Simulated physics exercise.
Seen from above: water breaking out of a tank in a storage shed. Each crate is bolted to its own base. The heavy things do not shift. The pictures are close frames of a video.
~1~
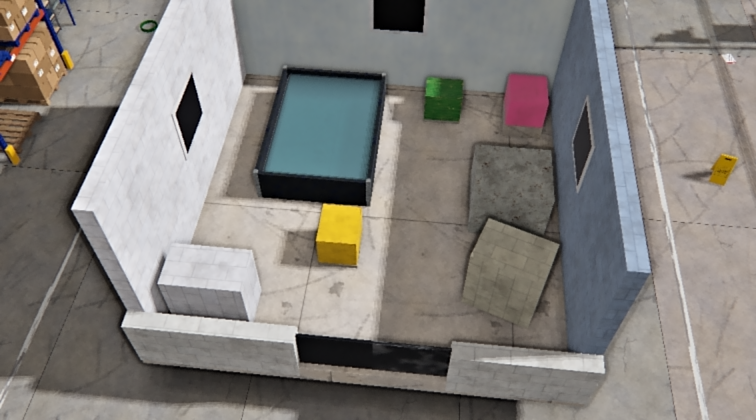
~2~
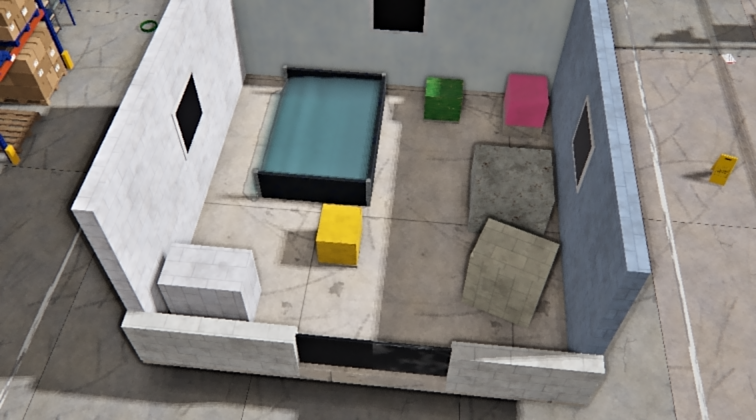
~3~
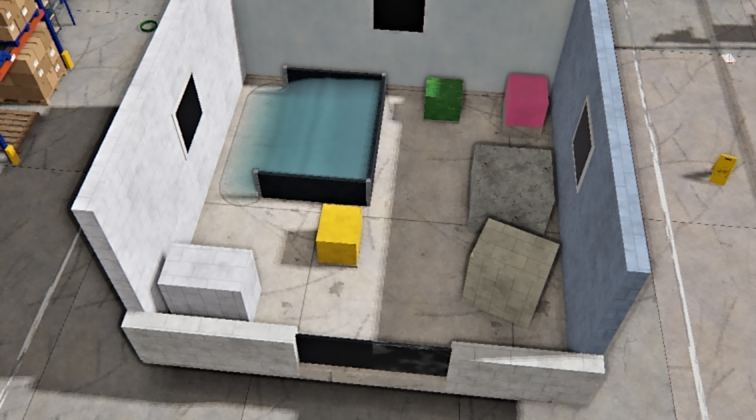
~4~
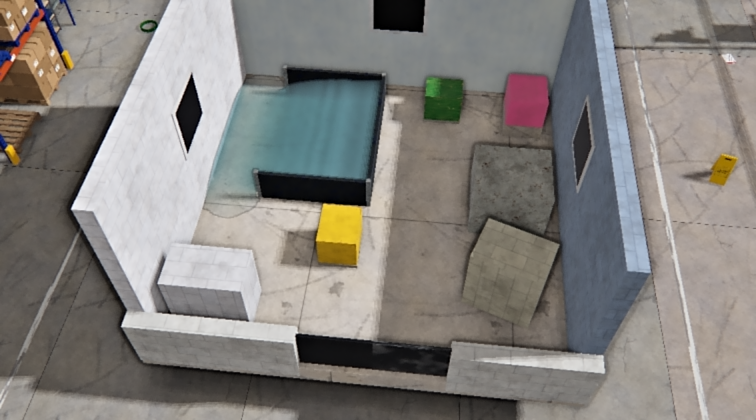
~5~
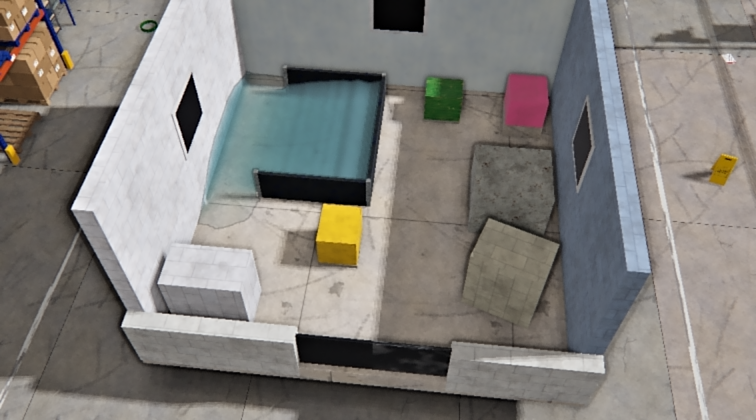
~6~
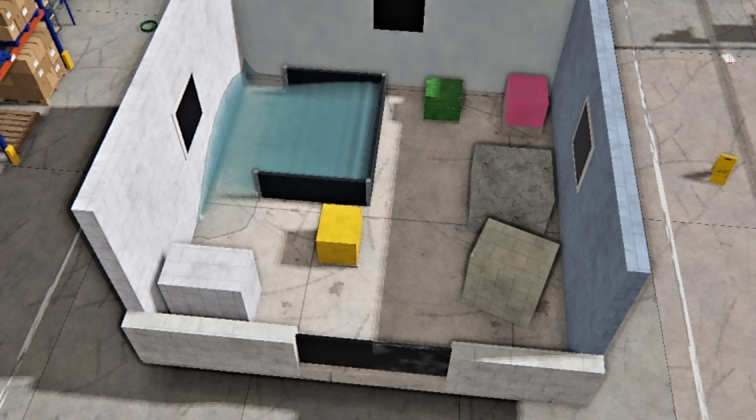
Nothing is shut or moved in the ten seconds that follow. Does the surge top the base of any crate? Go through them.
In the end: The green crate is wetted; the pink crate escapes dry; the yellow crate is wetted.
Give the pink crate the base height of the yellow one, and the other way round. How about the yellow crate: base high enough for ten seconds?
Then: Yellow is safe.
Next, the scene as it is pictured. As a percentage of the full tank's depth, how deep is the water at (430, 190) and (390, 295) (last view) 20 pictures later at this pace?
In that order: 0 and 6 per cent.
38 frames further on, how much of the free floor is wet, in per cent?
I make it 90 per cent.
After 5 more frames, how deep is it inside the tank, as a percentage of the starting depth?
Close to 50 %.
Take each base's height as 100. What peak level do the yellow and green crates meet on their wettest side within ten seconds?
Roughly 210 per cent, then 210 per cent.
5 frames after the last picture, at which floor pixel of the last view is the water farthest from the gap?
Near (172, 304).
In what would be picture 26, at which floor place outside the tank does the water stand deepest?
Close to (537, 100).
A moment on, water covers 20 % of the floor; the green crate not reached, the pink crate not reached, the yellow crate not reached.
Next, water covers 30 % of the floor; the green crate water round its plinth, the pink crate not reached, the yellow crate water round its plinth.
Then, water covers 55 % of the floor; the green crate water round its plinth, the pink crate water round its plinth, the yellow crate water round its plinth.
Later, water covers 90 % of the floor; the green crate water round its plinth, the pink crate water round its plinth, the yellow crate water round its plinth.
In the end, water covers 100 % of the floor; the green crate was topped, the pink crate stayed above the water, the yellow crate was topped.
